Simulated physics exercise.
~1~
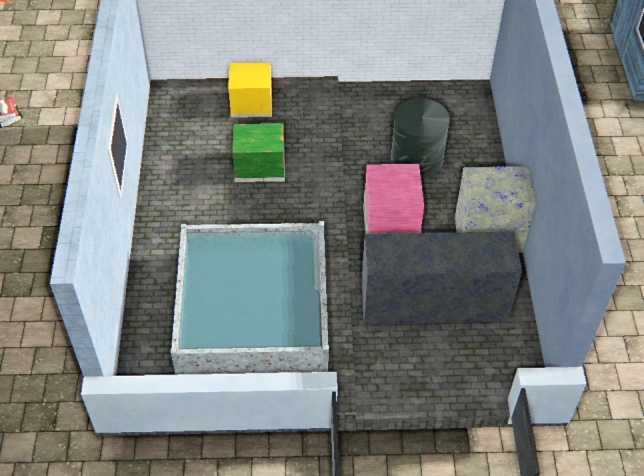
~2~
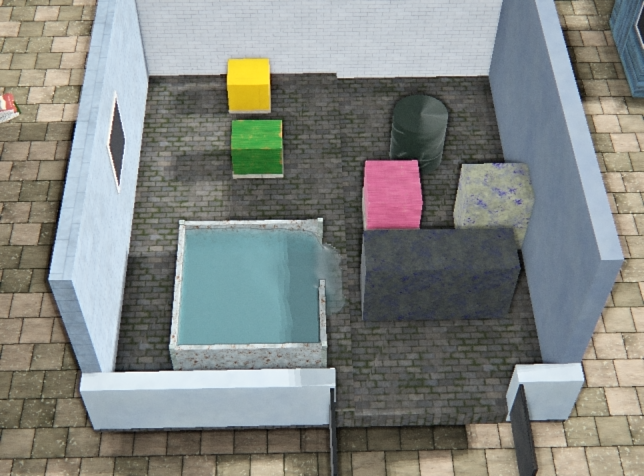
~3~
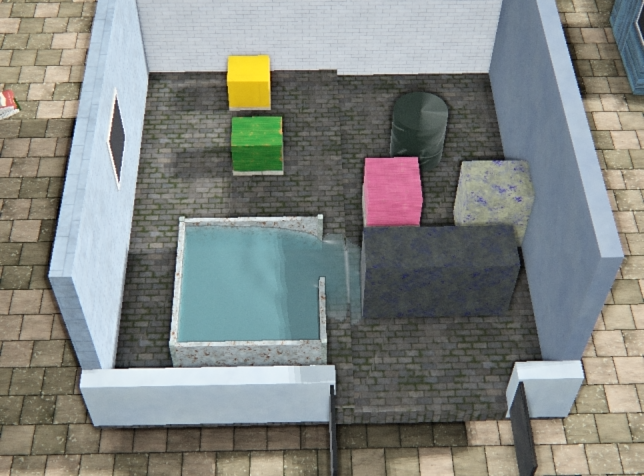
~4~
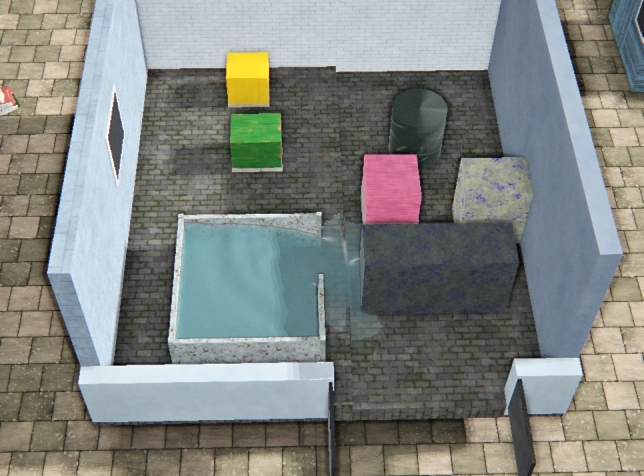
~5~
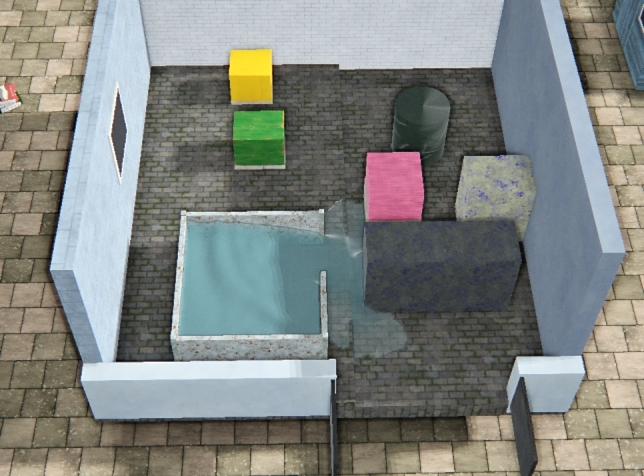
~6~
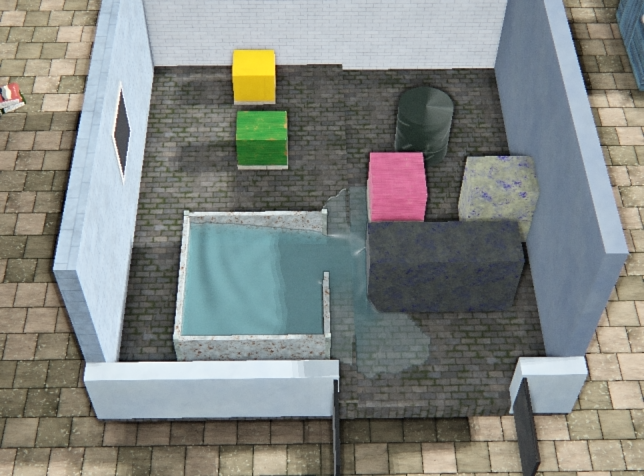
To begin with, still water fills an open stone-edged tank in a walled courtyard, with yellow, green, pink, speckled and dark blocks standing around. Then water pours through a gap in the tank's right side, reaches the long dark block, and spreads along its near side across the paving.
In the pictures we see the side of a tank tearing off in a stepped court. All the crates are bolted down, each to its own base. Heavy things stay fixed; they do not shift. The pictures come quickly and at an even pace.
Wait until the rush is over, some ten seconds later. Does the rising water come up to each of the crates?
The pink crate - no, it does not. The yellow crate - no, it does not. The green crate - no, it does not.
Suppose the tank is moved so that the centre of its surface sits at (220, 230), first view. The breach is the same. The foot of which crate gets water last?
It is the green crate.
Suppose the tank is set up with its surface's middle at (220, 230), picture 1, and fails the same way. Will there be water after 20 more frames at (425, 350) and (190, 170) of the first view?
Untouched, then untouched.
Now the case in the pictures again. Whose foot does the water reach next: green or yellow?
The green one, then.
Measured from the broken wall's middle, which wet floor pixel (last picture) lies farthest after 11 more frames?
The wet point farthest out is around (410, 74).
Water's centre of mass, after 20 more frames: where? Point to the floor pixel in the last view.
Centre of mass: Roughly (335, 268).
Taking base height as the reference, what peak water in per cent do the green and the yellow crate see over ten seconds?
Some 20 and 20 % respectively.
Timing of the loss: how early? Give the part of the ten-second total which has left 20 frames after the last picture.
Close to 35 per cent, I'd say.
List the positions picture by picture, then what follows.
The first frame shows still water in the open tank at (252, 288).
In the second frame, water pours out at (319, 273) and has run to (327, 249).
In the third frame, the front is at (360, 315), out from the gap at (319, 270).
In the fourth frame, the front is at a hidden place, out from the gap at (317, 267).
In the fifth frame, the front is at a hidden place, out from the gap at (320, 265).
In the sixth frame, the front is at a hidden place, out from the gap at (323, 265).
A moment on, water covers 20 % of the floor; the pink crate water round its plinth, the yellow crate not reached, the green crate not reached.
Next, water covers 35 % of the floor; the pink crate water round its plinth, the yellow crate not reached, the green crate not reached.
Then, water covers 40 % of the floor; the pink crate water round its plinth, the yellow crate not reached, the green crate water round its plinth.
Later, water covers 50 % of the floor; the pink crate water round its plinth, the yellow crate water round its plinth, the green crate water round its plinth.
In the end, water covers 50 % of the floor; the pink crate stayed above the water, the yellow crate stayed above the water, the green crate stayed above the water.
